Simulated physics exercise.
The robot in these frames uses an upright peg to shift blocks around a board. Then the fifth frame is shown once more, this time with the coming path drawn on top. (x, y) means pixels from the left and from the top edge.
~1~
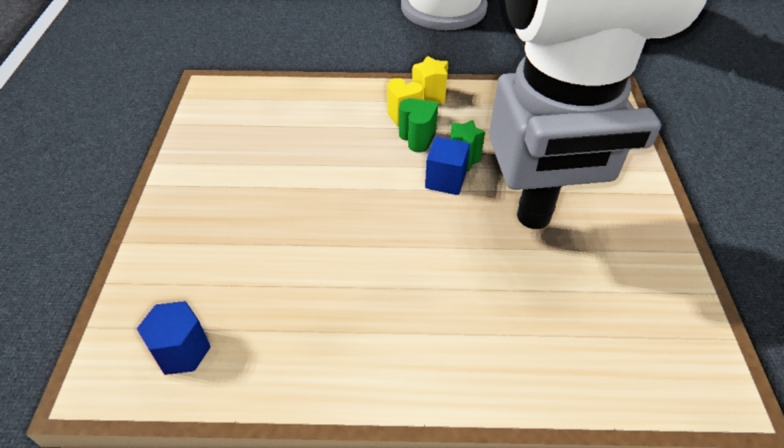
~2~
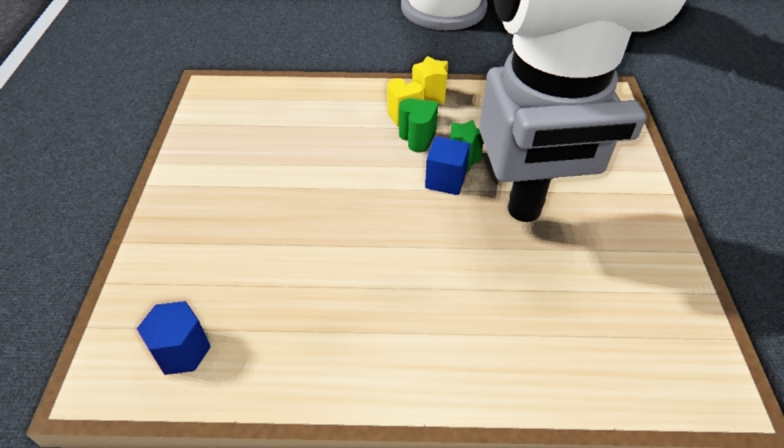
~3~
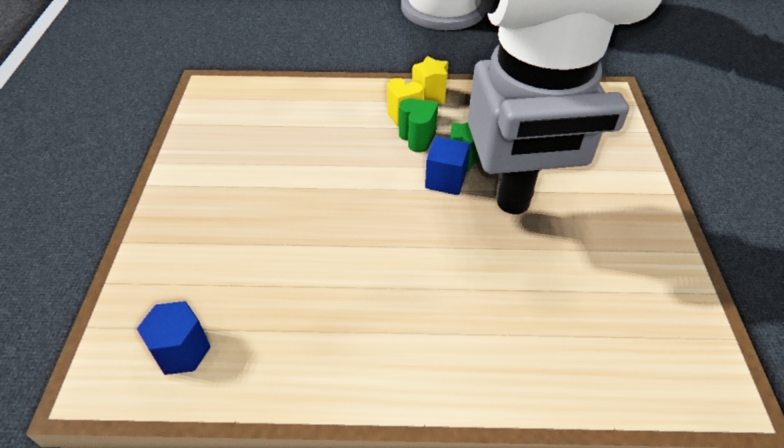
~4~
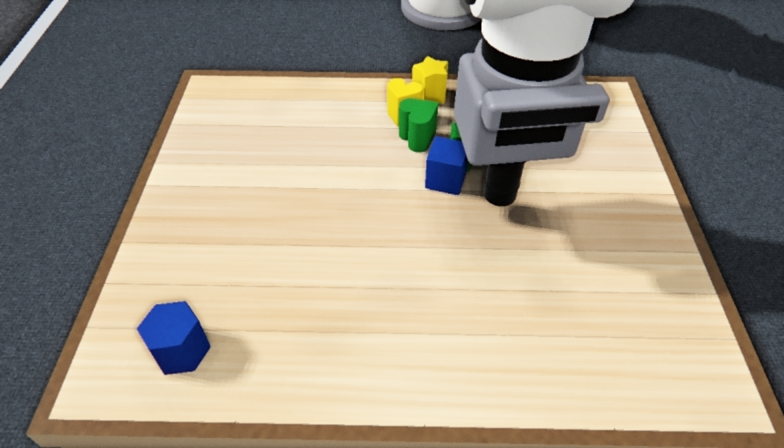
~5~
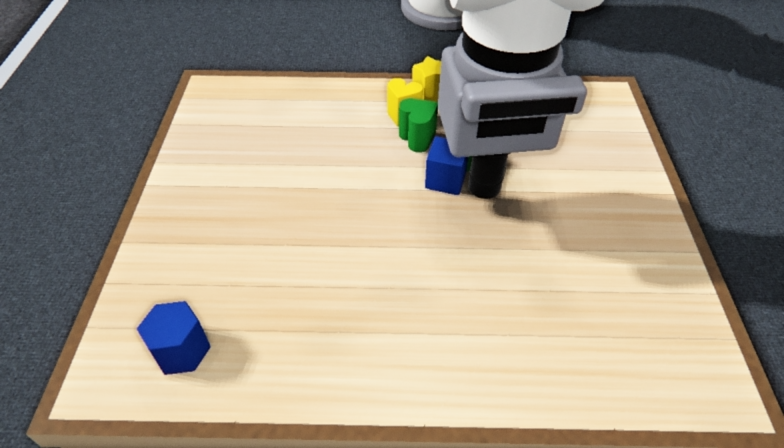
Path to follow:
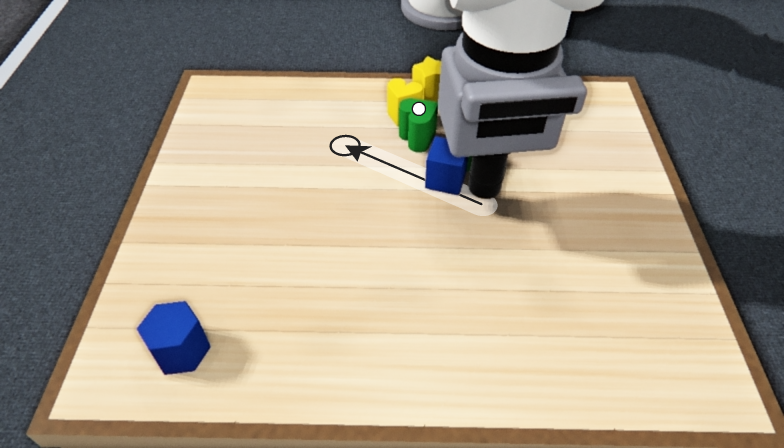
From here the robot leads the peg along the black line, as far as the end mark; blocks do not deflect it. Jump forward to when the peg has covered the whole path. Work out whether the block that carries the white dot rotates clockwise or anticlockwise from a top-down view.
Looking down: Anticlockwise.
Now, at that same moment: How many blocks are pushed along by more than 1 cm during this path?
At least three of them.
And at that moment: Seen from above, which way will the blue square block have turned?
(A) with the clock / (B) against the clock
Answer: A.
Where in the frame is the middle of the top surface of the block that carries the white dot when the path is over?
The centre of its top face lies at (416, 95).
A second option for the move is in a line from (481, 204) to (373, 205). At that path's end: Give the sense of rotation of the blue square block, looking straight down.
Prediction: Clockwise.
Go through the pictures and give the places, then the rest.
The first picture shows lower end of the peg at (533, 218), tops of blocks, yellow heart block at (404, 87), green heart block at (419, 109), blue square block at (449, 150), green star-shaped block at (467, 130).
The second picture shows peg at (524, 211), blocks as before.
The third picture shows peg at (513, 204), blocks as before.
The fourth picture shows peg at (500, 196), blocks as before.
The fifth picture shows peg at (484, 189), yellow heart block at (404, 87), green heart block at (419, 109), blue square block at (449, 150), green star-shaped block hidden.
The drawn path runs from (481, 204) to (345, 145); the dot is on the green heart block.
On the path given first. One third of the way, peg at (434, 167); green heart block at (418, 106); blue square block at (424, 132), turned 55° clockwise.
Two thirds of the way, peg at (387, 148); yellow heart block at (400, 79), turned 15° clockwise; green heart block at (416, 95), turned 25° anticlockwise; blue square block at (413, 118), turned 110° clockwise.
At the end, peg at (344, 130); yellow heart block at (400, 79), turned 15° clockwise; green heart block at (416, 95), turned 25° anticlockwise; blue square block at (413, 118), turned 110° clockwise; green star-shaped block not moved.
